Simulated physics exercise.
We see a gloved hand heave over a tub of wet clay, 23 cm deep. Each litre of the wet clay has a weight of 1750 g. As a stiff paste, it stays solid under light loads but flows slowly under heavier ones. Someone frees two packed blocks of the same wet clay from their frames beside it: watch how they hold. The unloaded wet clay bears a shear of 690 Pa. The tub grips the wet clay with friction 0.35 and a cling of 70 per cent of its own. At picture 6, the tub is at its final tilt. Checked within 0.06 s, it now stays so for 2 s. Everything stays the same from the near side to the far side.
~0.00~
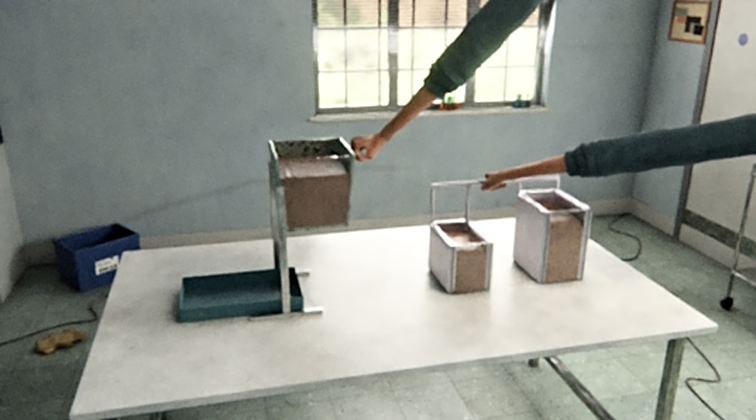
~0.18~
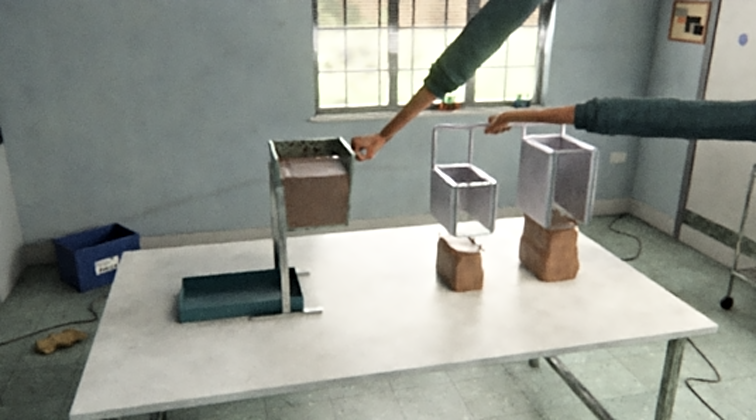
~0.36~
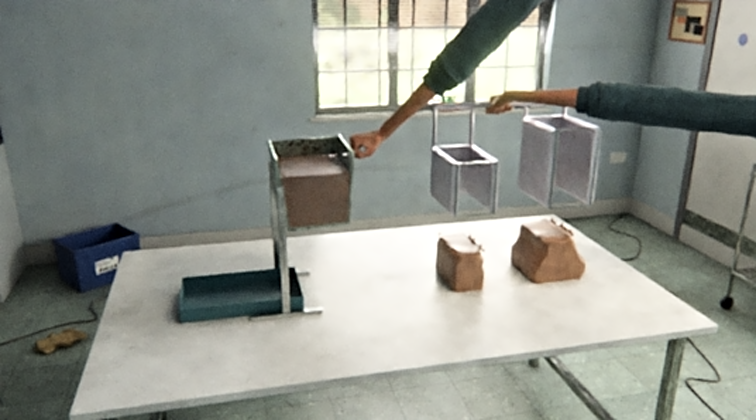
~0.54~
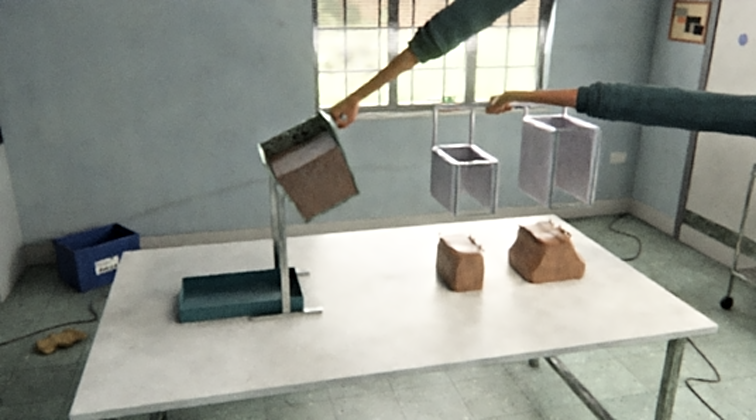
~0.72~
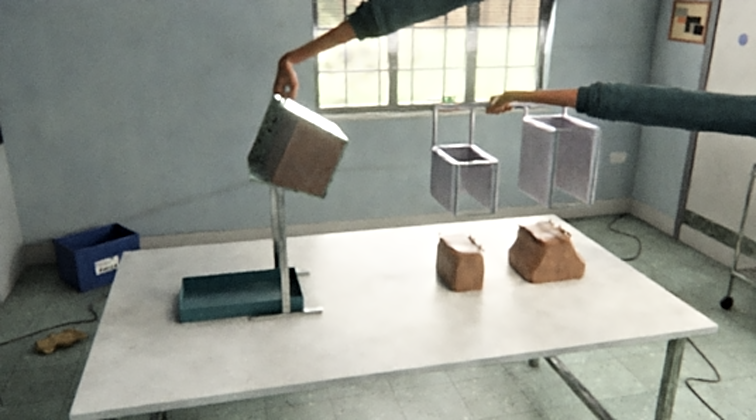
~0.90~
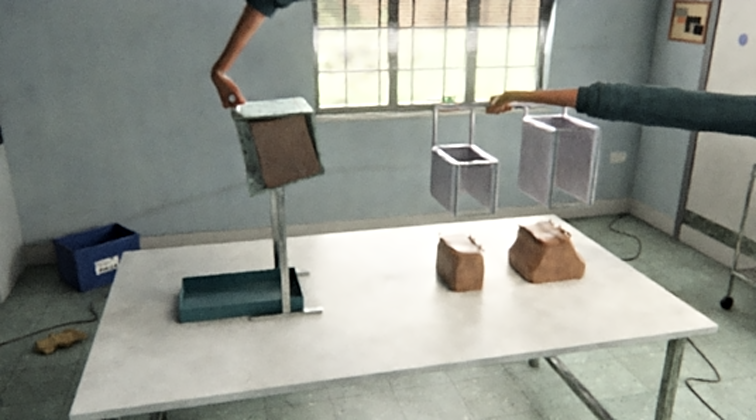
In a blue-walled room, hands lifting two open moulds off brown clay blocks, the right block slumping, then tilting a raised tub.
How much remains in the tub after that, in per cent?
42 %.
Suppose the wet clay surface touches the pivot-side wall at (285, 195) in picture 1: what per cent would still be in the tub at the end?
Around 55 per cent.
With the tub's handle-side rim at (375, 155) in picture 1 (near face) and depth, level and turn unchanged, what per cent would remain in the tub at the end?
About 30 per cent.
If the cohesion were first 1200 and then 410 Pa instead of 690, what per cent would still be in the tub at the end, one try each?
Respectively 30 % and 40 %.
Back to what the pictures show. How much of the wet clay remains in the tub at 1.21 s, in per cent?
It's something like 50 % of the original load.
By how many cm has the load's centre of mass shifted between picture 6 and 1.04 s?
Roughly 6 centimetres.
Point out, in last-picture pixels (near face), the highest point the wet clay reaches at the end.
Somewhere near (304, 153) in the last view.
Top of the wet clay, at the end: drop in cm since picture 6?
The top ends up some 12 cm below its level in the last picture.
After 1.04 s, the tub is at 99 degrees and holds 92 %.
After 1.21 s, the tub is at 99 degrees and holds 51 %.
After 1.38 s, the tub is at 99 degrees and holds 42 %.
After 1.55 s, the tub is at 99 degrees and holds 42 %.
After 2.90 s, at the end, the tub is at 99 degrees and holds 42 %.
